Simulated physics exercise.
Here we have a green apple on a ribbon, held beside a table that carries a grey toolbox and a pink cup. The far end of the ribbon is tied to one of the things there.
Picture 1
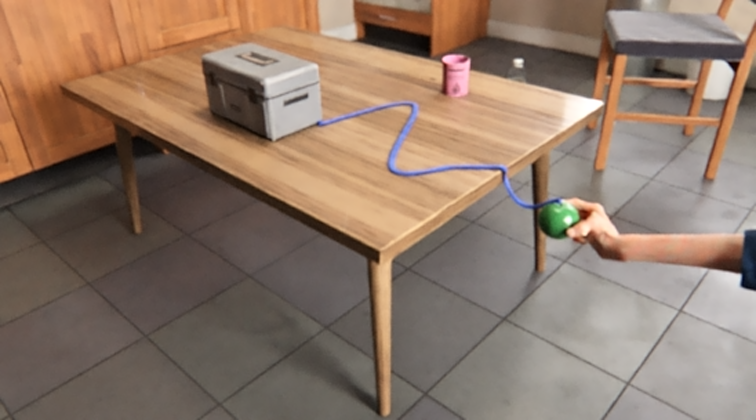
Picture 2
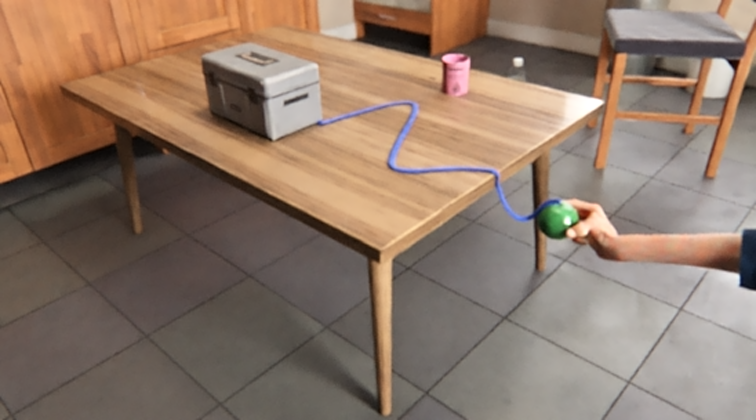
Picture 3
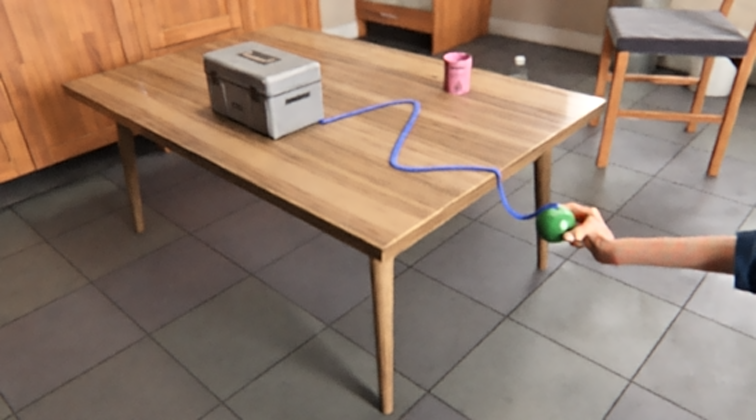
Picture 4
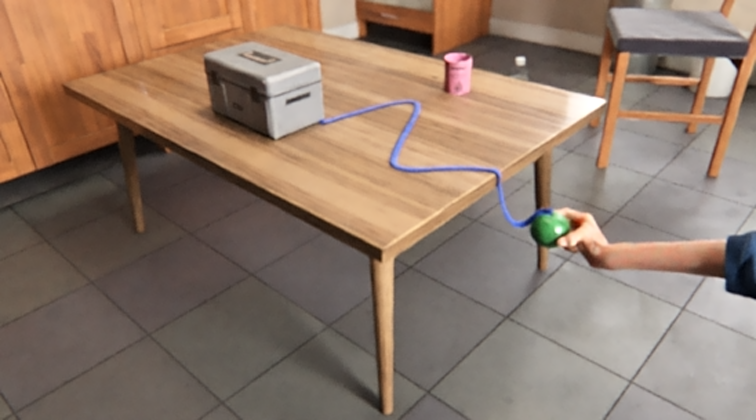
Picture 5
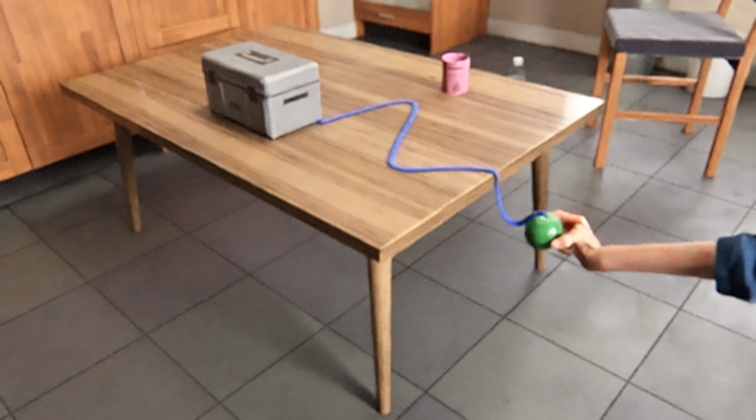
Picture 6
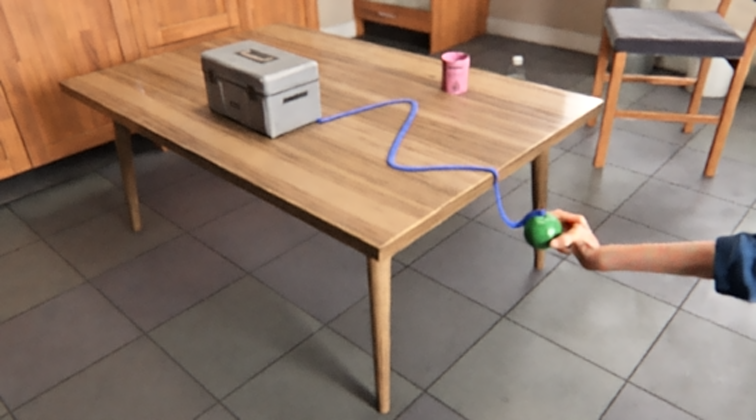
In a room with a grey tiled floor, a hand at the right holds a green apple beside a wooden table, with a slack blue ribbon running from it across the tabletop to a grey toolbox near a pink cup. The hand moves the apple slightly left and down, while the toolbox and cup stay put.
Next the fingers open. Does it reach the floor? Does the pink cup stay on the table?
As it turns out, the green apple lands on the floor, the pink cup keeps its place.
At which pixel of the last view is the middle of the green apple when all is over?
Its middle is at (522, 349).
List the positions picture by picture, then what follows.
In the first frame, green apple (558, 220); grey toolbox (257, 59); pink cup (456, 60).
In the second frame, green apple (558, 221).
In the third frame, green apple (555, 224).
In the fourth frame, green apple (550, 230); ribbon through (409, 102) (399, 145).
In the fifth frame, green apple (543, 232); ribbon through (407, 101) (397, 145).
In the sixth frame, green apple (542, 231); grey toolbox (256, 56); pink cup (456, 57); ribbon tied to the toolbox, with much slack.
Then, 0.44 s past the final frame, apple on the floor near (522, 349); toolbox still; cup still.
When it is over, apple on the floor near (522, 349); toolbox still; cup still. The green apple drops all the way and the pink cup stays on top.
